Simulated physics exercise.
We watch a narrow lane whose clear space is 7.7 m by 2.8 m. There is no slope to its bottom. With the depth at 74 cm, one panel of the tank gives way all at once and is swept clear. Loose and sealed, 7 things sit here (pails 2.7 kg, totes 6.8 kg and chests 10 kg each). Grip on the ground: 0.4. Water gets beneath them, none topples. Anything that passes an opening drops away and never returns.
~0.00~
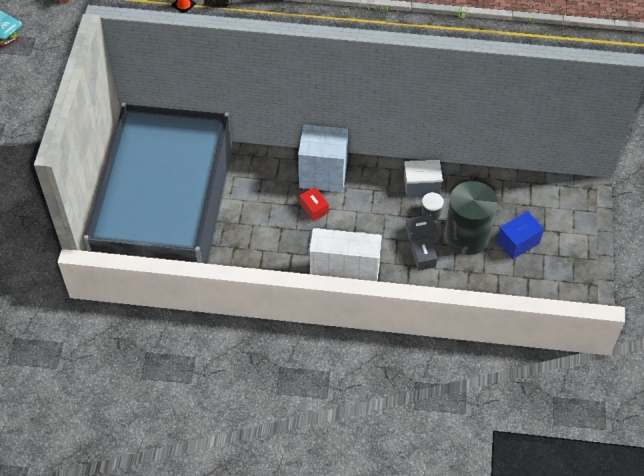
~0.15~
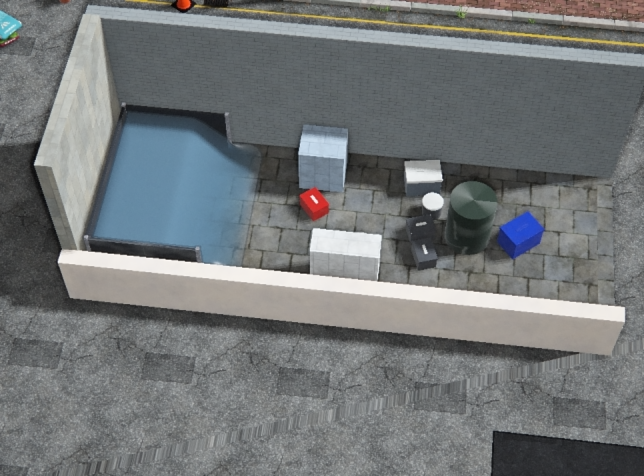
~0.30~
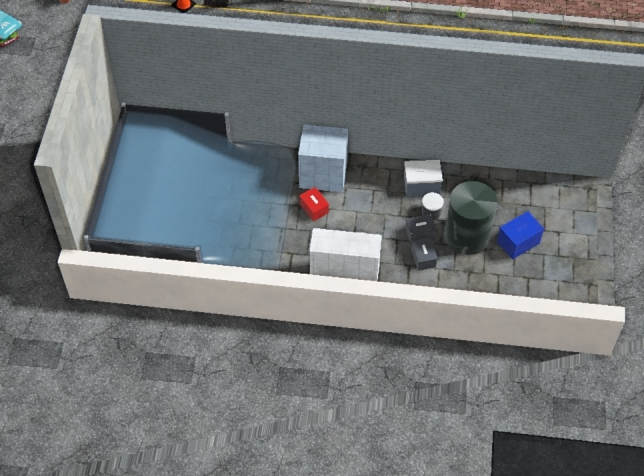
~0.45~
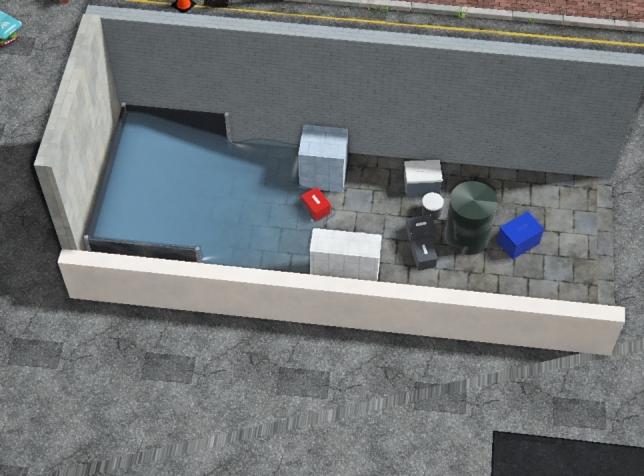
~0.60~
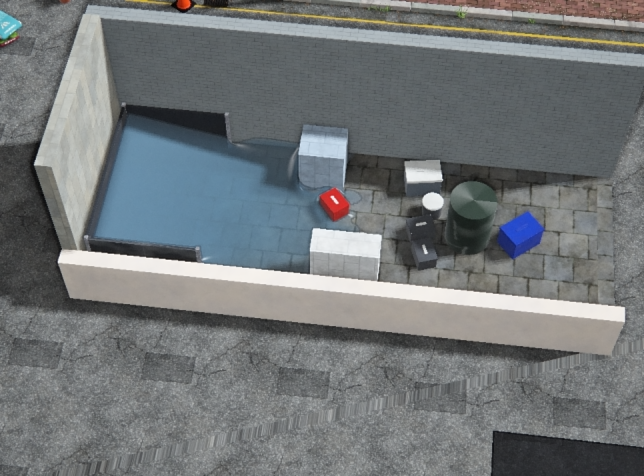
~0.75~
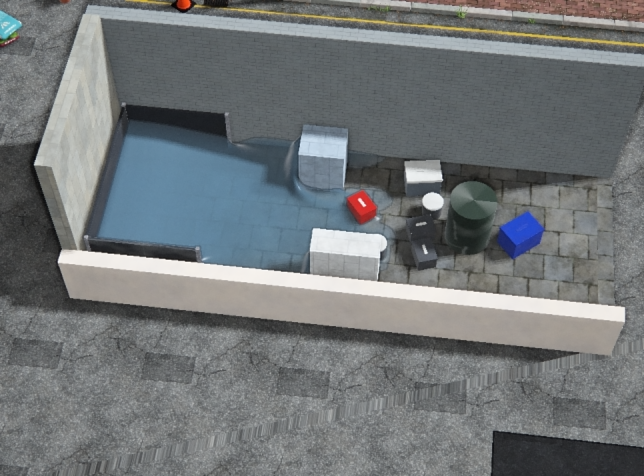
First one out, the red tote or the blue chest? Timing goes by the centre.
The red one is out first.
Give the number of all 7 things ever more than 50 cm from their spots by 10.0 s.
7.
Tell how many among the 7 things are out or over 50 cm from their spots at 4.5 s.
My count gives 6.
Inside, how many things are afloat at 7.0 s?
Count: 1.
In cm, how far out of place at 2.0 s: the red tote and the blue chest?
Close to 350 and 0 centimetres by then.
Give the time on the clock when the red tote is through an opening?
Somewhere near 2.5 s.
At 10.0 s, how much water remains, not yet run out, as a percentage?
I'd say some 48 percent hasn't gone yet.
After 2.0 s the red tote is near (545, 170), 3.7 m from its start, afloat; the blue chest is near (522, 228), 0.0 m from its start, aground; 1 of 7 are out; 4 afloat.
After 4.5 s the red tote has gone out (at 2.4 s); the blue chest is near (526, 230), 0.1 m from its start, afloat; 6 of 7 are out; 1 afloat.
After 7.0 s the red tote has gone out (at 2.4 s); the blue chest is near (565, 227), 0.7 m from its start, afloat; 6 of 7 are out; 1 afloat.
After 10.0 s the red tote has gone out (at 2.4 s); the blue chest has gone out (at 9.2 s); 7 of 7 are out; 0 afloat.
